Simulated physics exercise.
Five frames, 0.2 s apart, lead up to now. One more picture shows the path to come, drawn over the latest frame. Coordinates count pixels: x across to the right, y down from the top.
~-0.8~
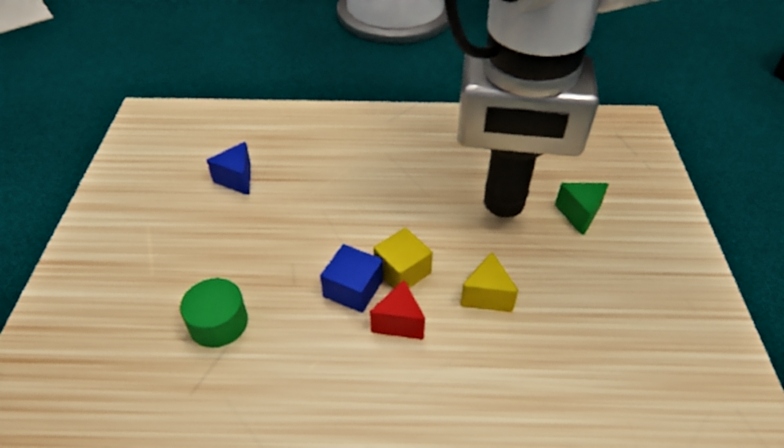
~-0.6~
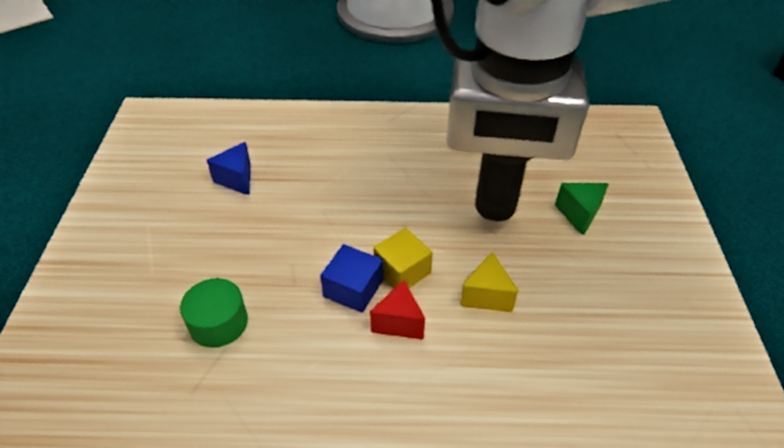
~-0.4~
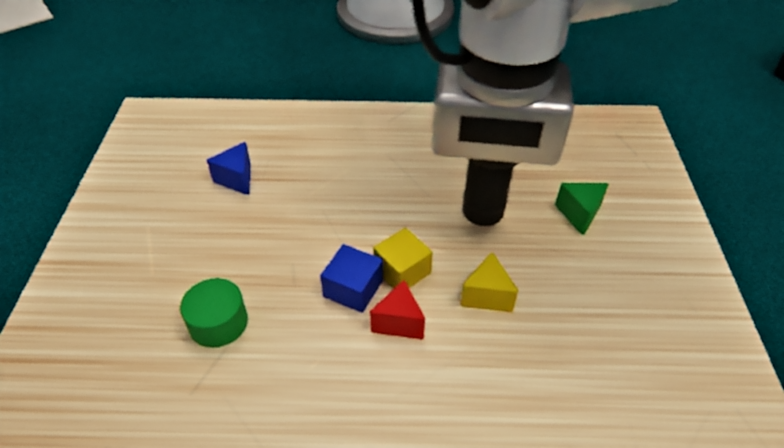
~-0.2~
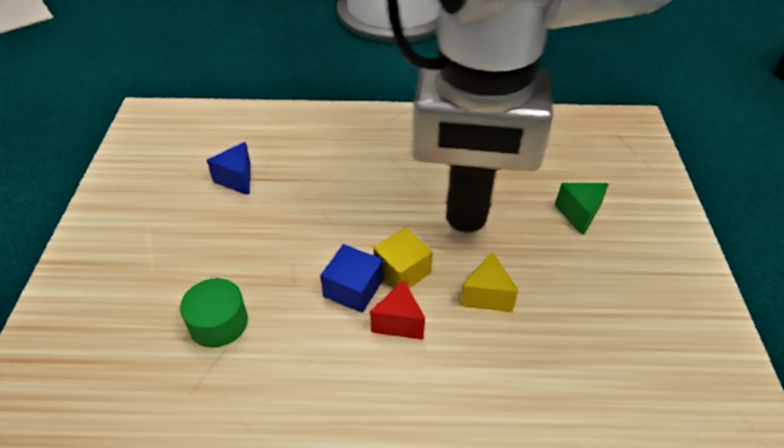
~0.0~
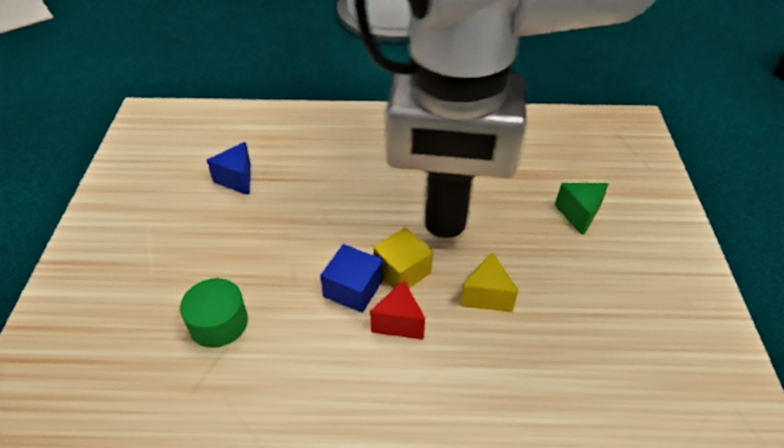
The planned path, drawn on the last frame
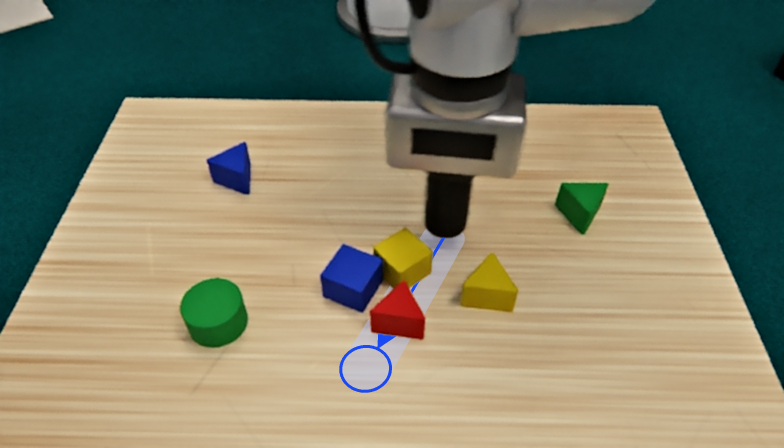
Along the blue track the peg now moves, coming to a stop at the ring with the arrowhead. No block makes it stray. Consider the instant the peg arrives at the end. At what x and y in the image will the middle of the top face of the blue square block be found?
Put as a pixel place, it's (293, 289).
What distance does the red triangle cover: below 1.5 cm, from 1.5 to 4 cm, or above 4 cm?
I reckon it covers more than 4 cm.
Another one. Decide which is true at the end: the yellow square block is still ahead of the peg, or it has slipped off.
The block lies off to the side or behind.
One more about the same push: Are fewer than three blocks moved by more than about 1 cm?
No, it doesn't check out.
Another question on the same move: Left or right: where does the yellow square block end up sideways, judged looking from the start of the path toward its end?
The shift goes right.
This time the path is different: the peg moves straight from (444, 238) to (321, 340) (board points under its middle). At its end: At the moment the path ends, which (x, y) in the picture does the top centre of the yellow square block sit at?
It will end up at (295, 361).
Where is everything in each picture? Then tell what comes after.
In the first frame, tip of the peg (504, 204), middles of tops, blue square block (352, 267), red triangle (400, 303), yellow square block (403, 249), yellow triangle (491, 275).
In the second frame, peg (495, 207), nothing pushed.
In the third frame, peg (483, 212), nothing pushed.
In the fourth frame, peg (466, 218), nothing pushed.
In the fifth frame, peg (445, 224), blue square block (352, 267), red triangle (400, 303), yellow square block (403, 249), yellow triangle (491, 275).
The line goes in a line from (444, 238) to (366, 368).
On the path given first. One third of the way, peg (422, 263); blue square block (331, 278), turned 30° clockwise; red triangle (401, 306); yellow square block (384, 275).
Two thirds of the way, peg (395, 307); blue square block (301, 287), turned 65° clockwise; red triangle (390, 345); yellow square block (345, 310), turned 45° clockwise.
At the end, peg (365, 356); blue square block (293, 289), turned 90° clockwise; red triangle (380, 399), turned 35° anticlockwise; yellow square block (323, 325), turned 65° clockwise; yellow triangle unmoved.
